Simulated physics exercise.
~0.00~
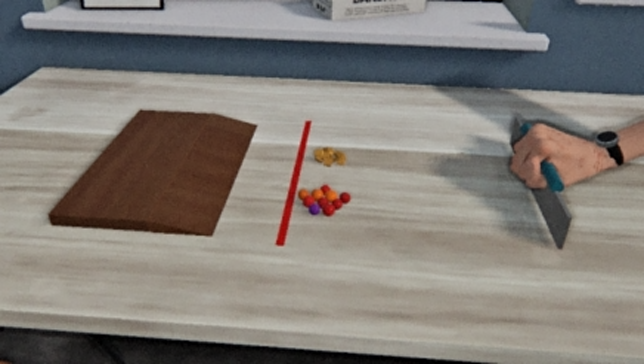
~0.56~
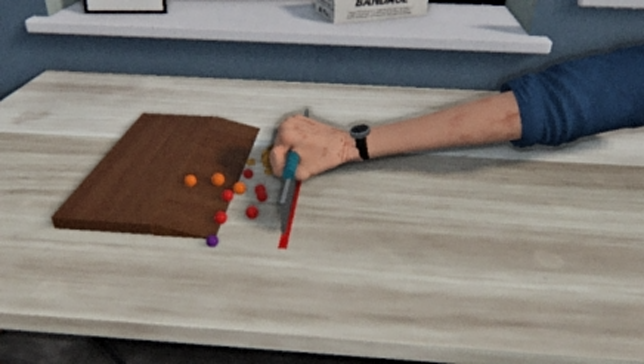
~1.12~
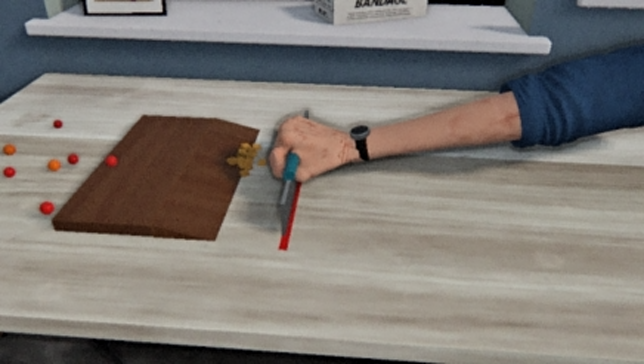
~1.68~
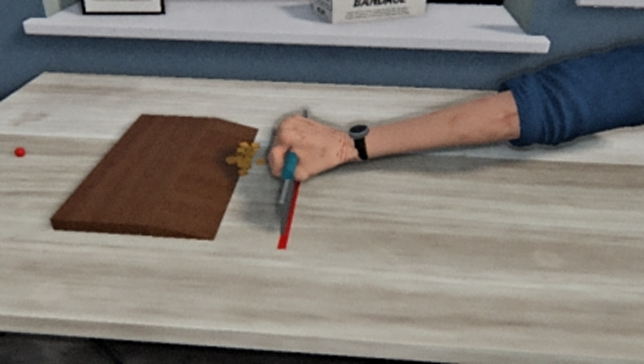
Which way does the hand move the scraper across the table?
The hand moves the scraper to the left, bringing it up to the strip of red tape.
